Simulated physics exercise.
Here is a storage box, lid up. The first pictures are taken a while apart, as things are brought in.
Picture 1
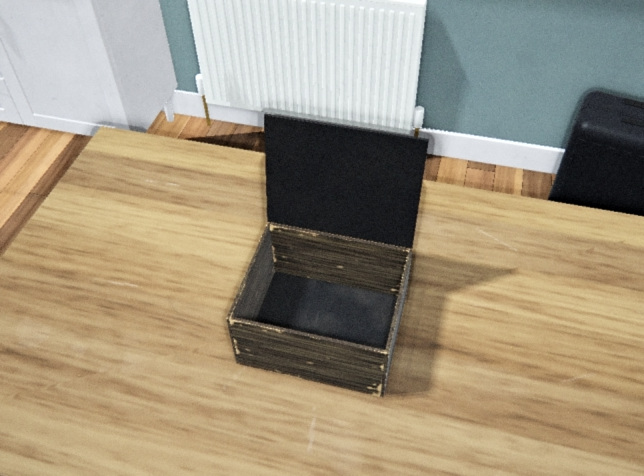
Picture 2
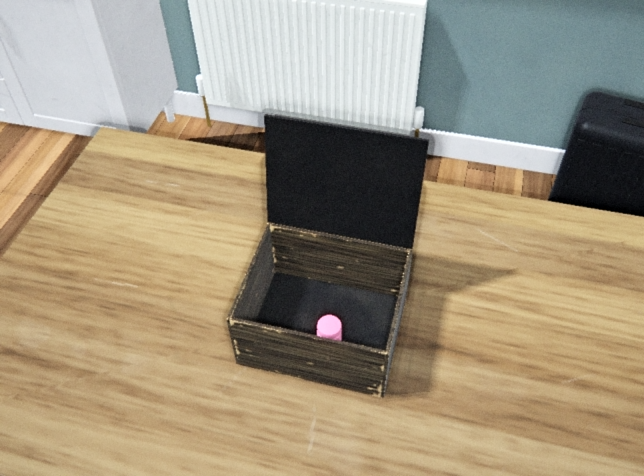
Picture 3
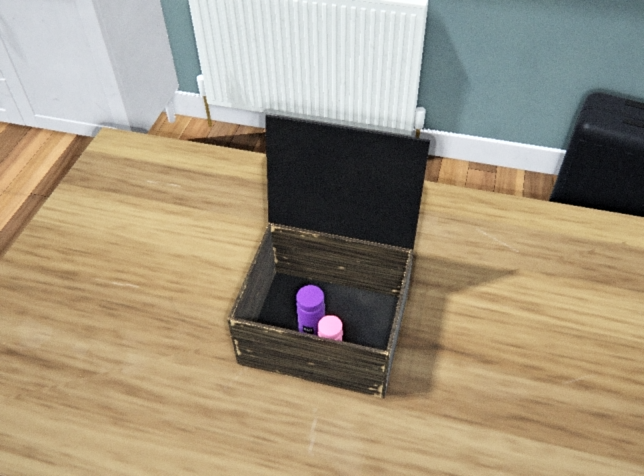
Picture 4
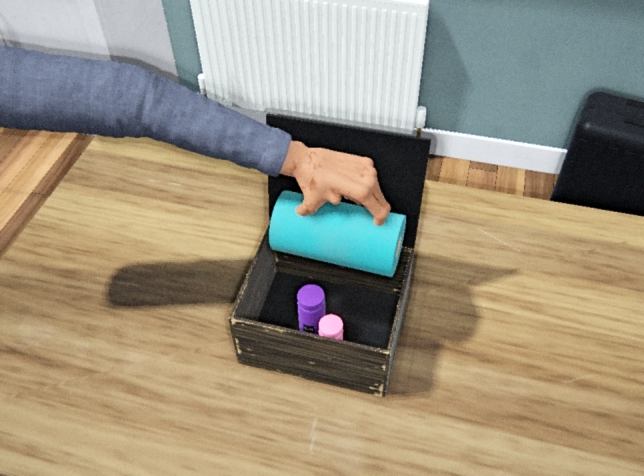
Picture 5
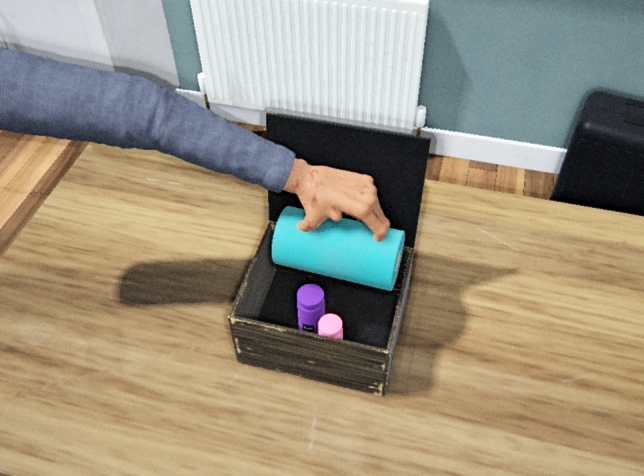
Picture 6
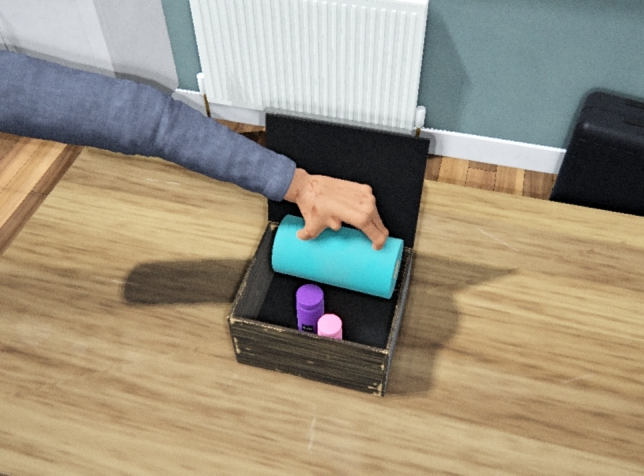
The clip opens on an empty, dark wooden box with its lid raised on a table. A pink object appears inside, then a taller purple one beside it. A hand reaching from the left holds a turquoise roll over the box and lowers it a short way into the back, still gripping it.
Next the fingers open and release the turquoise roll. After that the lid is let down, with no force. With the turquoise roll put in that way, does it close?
Here the lid closes.
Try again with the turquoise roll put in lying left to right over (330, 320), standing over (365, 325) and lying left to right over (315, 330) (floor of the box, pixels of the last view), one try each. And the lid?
First, it sits on the rim; second, it is held up; third, it stays ajar.
Then, 0.40 s on from there, turquoise roll shifted about its own width near (326, 286); purple shaker turned 3° from how it was put.
Then, 1.60 s on from there, lid 59° above the rim; turquoise roll shifted about its own width near (325, 287).
Then, 2.10 s on from there, lid 20° above the rim; turquoise roll shifted about its own width near (325, 287).
In the end, lid shut; moved from the start, turquoise roll; the other 2 unmoved. At the end, from the last picture's camera, turquoise roll near (325, 287).
